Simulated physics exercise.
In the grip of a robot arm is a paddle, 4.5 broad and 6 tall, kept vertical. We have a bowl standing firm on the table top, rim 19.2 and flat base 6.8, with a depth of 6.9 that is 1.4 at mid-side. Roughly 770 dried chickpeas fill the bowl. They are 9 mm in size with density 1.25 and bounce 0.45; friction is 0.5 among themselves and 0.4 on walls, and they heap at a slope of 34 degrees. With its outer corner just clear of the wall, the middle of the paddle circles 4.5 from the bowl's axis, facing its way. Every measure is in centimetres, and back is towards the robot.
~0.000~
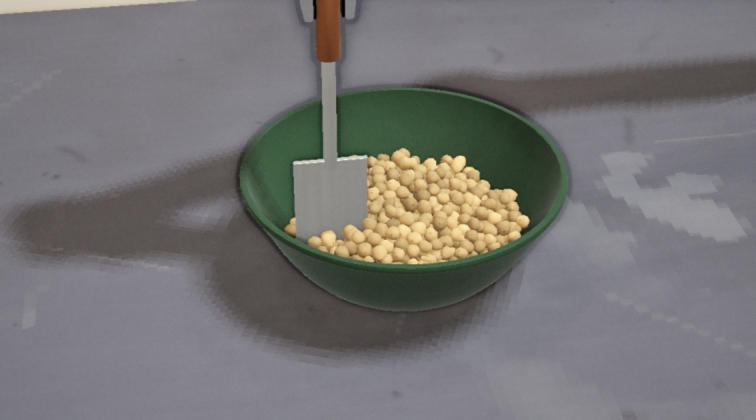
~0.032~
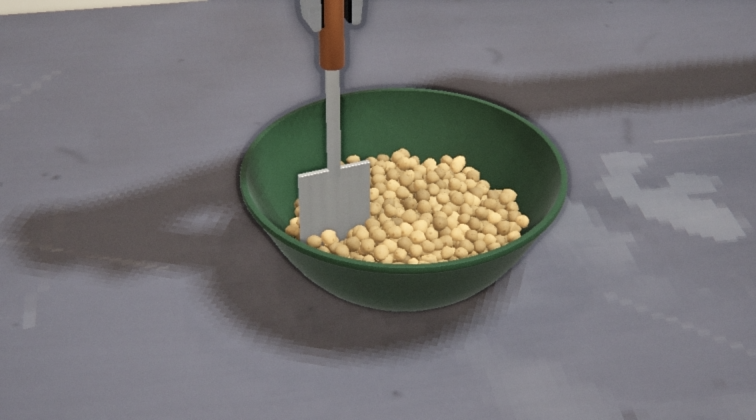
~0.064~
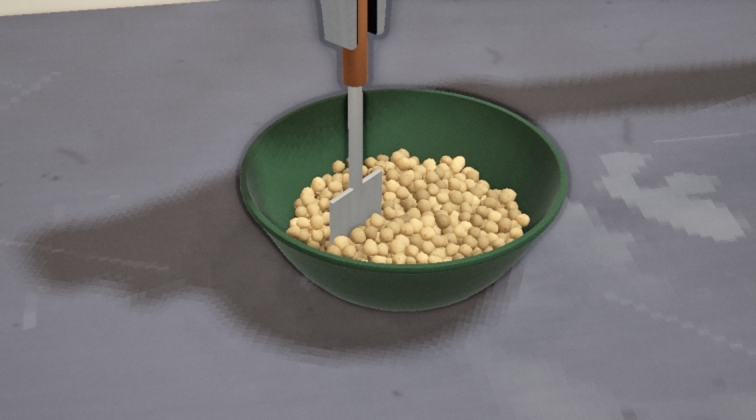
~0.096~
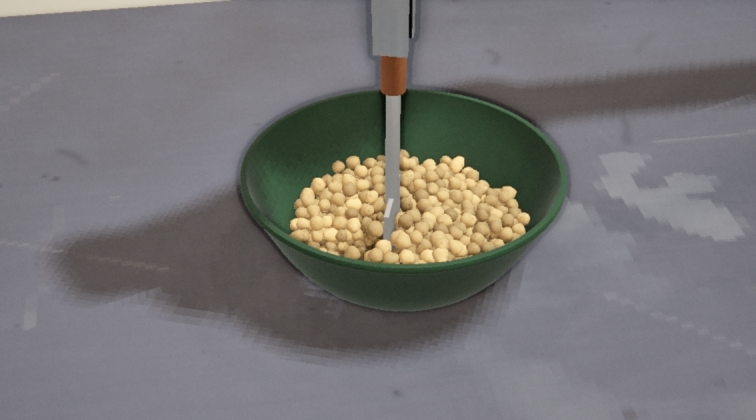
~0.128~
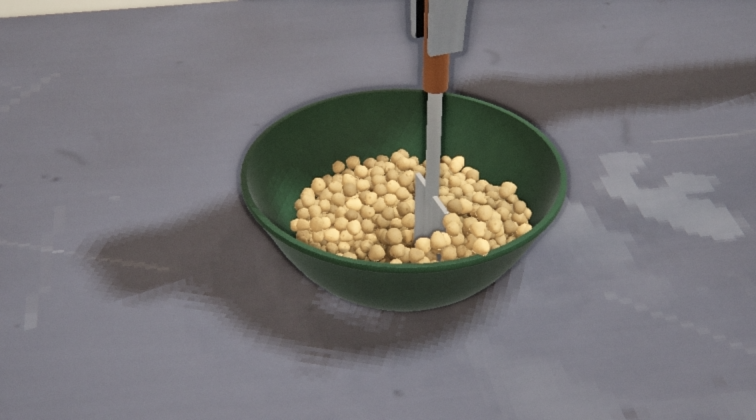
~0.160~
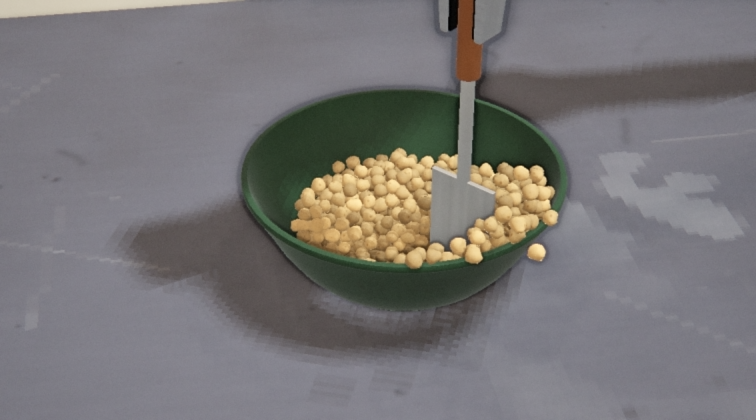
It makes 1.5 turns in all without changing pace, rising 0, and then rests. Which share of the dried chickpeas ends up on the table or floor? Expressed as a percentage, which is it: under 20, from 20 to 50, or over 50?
The percentage is from 20 to 50.
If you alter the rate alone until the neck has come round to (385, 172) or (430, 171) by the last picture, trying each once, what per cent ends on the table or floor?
Some 5 and 20 per cent respectively.
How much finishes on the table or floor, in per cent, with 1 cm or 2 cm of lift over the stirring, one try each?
Some 25 and 15 per cent.
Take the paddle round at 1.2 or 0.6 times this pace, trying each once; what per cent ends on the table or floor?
Around 45 percent on the first try and 10 percent on the second.
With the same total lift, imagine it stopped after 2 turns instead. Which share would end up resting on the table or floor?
Close to 45 in a hundred.
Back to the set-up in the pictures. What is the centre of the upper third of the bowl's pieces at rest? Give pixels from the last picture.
It is centred around (448, 188).
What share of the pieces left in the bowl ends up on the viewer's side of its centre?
It comes to near 40 percent.
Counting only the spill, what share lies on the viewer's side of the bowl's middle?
Near 40 in a hundred.
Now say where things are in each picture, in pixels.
The first picture shows the paddle neck at (330, 139), 0° round; upper third of the load around (409, 211), from x 290 to 520, top at y 155; 769 in the bowl.
The second picture shows the paddle neck at (334, 147), 12° round; upper third of the load around (405, 212), from x 290 to 520, top at y 155.
The third picture shows the paddle neck at (356, 164), 41° round; upper third of the load around (406, 220), from x 295 to 520, top at y 155.
The fourth picture shows the paddle neck at (392, 173), 71° round; upper third of the load around (426, 224), from x 295 to 525, top at y 155.
The fifth picture shows the paddle neck at (433, 171), 101° round; upper third of the load around (454, 221), from x 295 to 525, top at y 155; 767 in the bowl, 2 in flight or on the tool.
The sixth picture shows the paddle neck at (464, 158), 131° round; upper third of the load around (487, 204), from x 295 to 550, top at y 155; 759 in the bowl, 10 in flight or on the tool.
After 0.33 s, 287° round, highest piece 14 above the table; 640 in the bowl, 36 on the table or floor, 93 in flight or on the tool.
After 0.49 s, 83° round, highest piece 10 above the table; 544 in the bowl, 173 on the table or floor, 52 in flight or on the tool.
After 0.78 s, 180° round, highest piece 6 above the table; 487 in the bowl, 282 on the table or floor.
After 1.48 s, 180° round, highest piece 6 above the table; 487 in the bowl, 282 on the table or floor.
In the end, 487 in the bowl, 282 on the table or floor. That is 37 % on the table or floor.
